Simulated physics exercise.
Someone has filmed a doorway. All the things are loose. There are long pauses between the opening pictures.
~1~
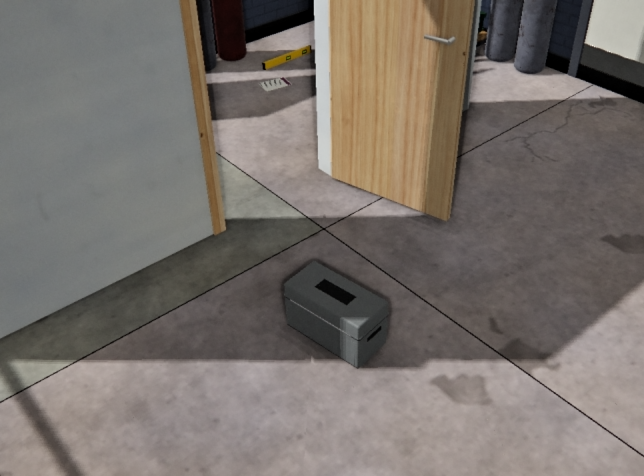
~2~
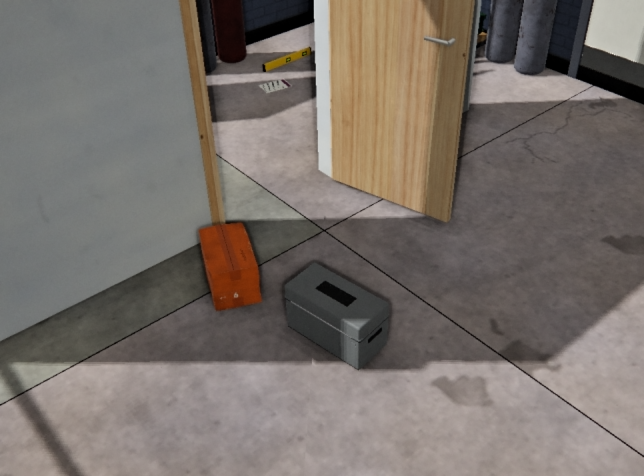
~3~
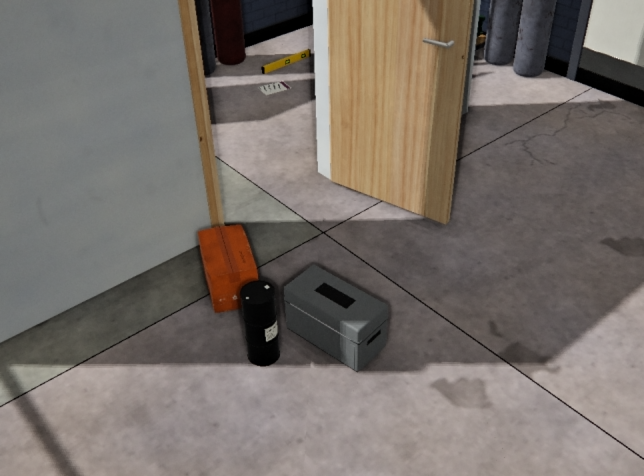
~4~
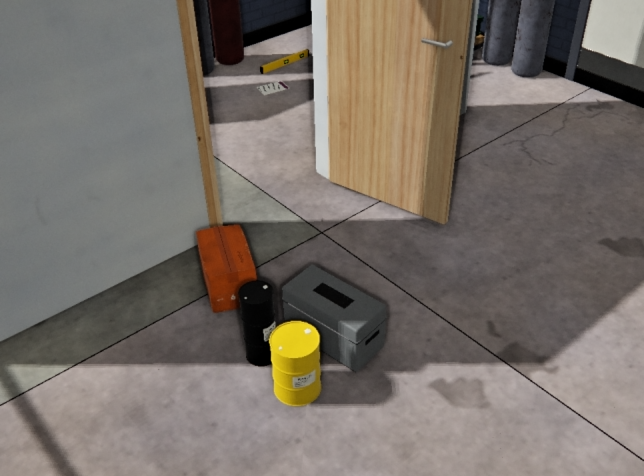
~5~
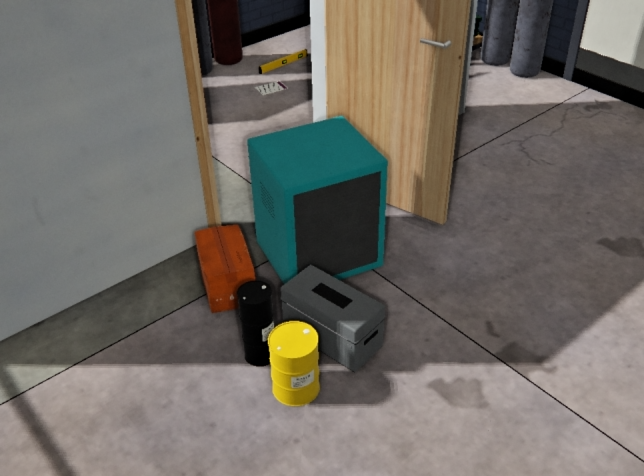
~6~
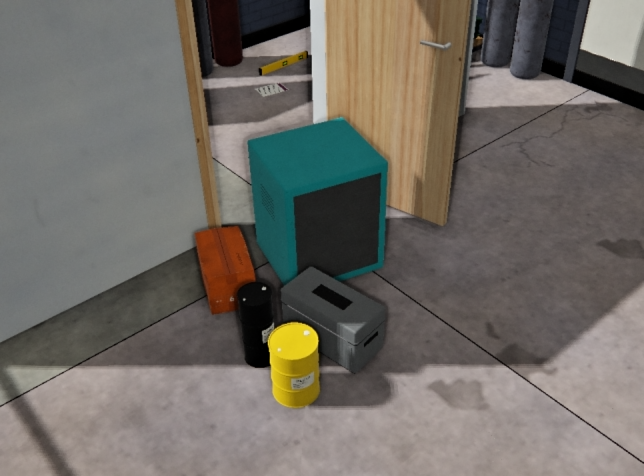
In a doorway with its wooden door wide open and still, a grey toolbox sits on the floor, then an orange parcel, a black canister, a yellow canister and a large turquoise appliance appear around it in turn.
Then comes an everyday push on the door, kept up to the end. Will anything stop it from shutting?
The door is blocked.
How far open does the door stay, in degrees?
About 70°.
Then, 0.50 s later than the last frame, door at 97°.
Then, 0.90 s later than the last frame, door at 83°.
Then, 1.20 s later than the last frame, door at 72°.
When it is over, door at 69°; all 5 as before. End places, in pixels of the last picture, turquoise appliance near (317, 206).
